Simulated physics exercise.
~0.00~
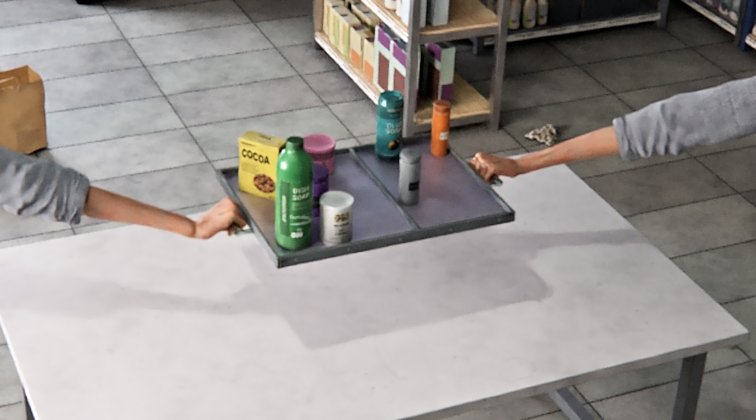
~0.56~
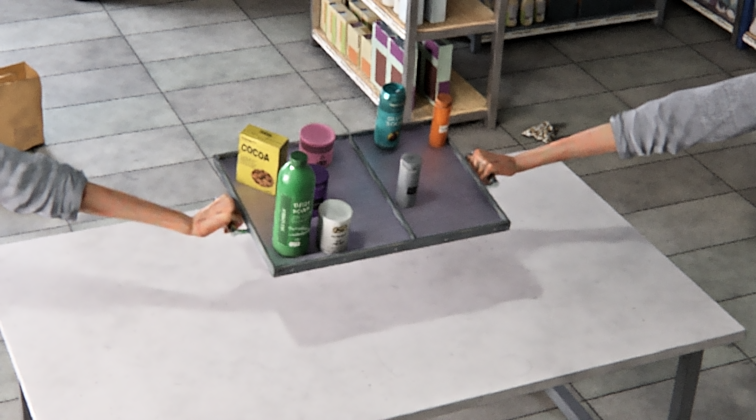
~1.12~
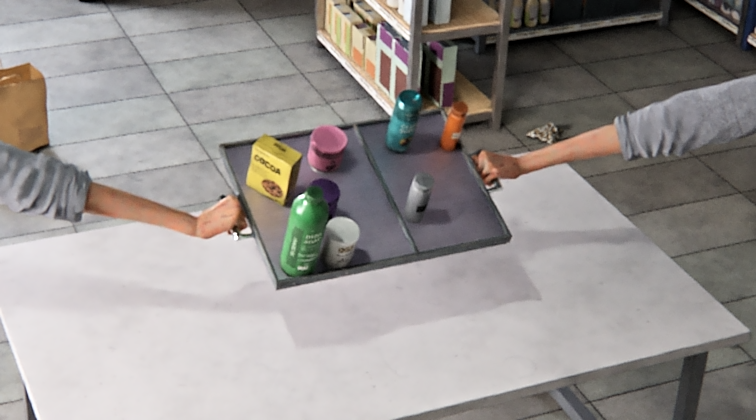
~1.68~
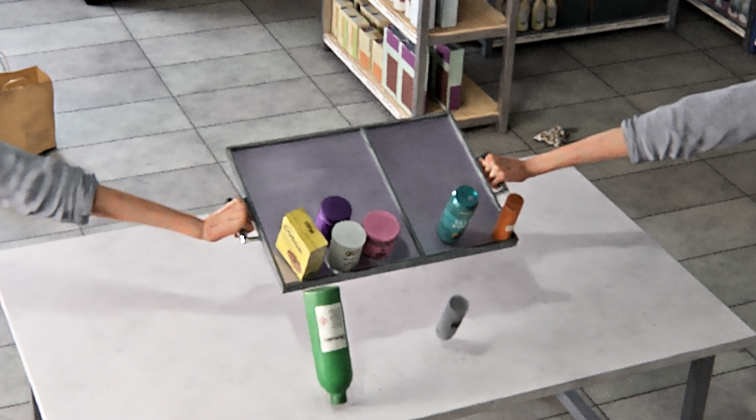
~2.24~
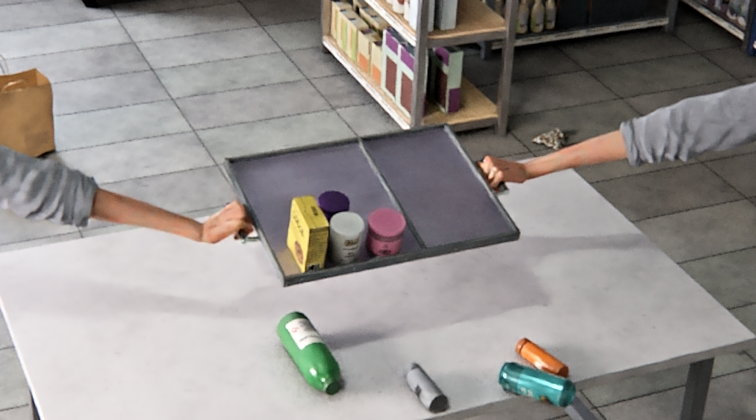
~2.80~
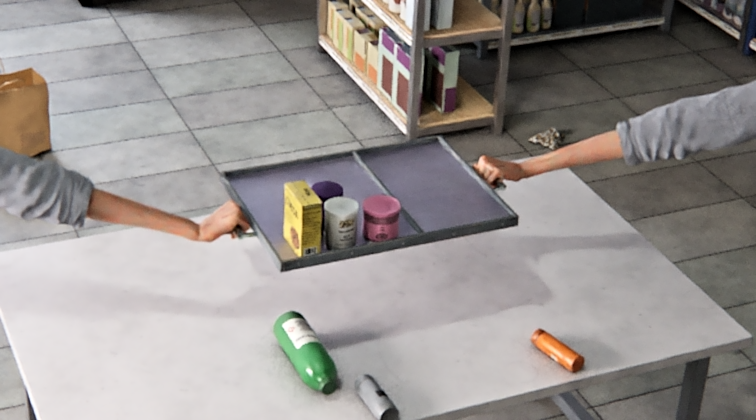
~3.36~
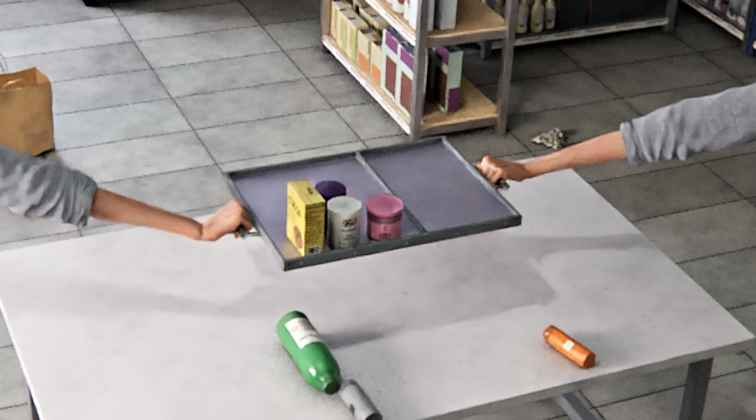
In a storeroom with grey floor tiles and shelving, seen from above, two hands hold a dark, rimmed tray over a pale table. A yellow cocoa packet, green bottle, white tin, purple jar and pink tin stand left of its cross bar, with a turquoise can, orange shaker and grey shaker to the right. The hands tip the near edge down, and the green bottle and grey shaker topple off, followed by the turquoise can and orange shaker. The pink tin and purple jar slide nearer the front. The tray is levelled with four items aboard, while the turquoise can disappears from view and the bottle and both shakers lie on the table.
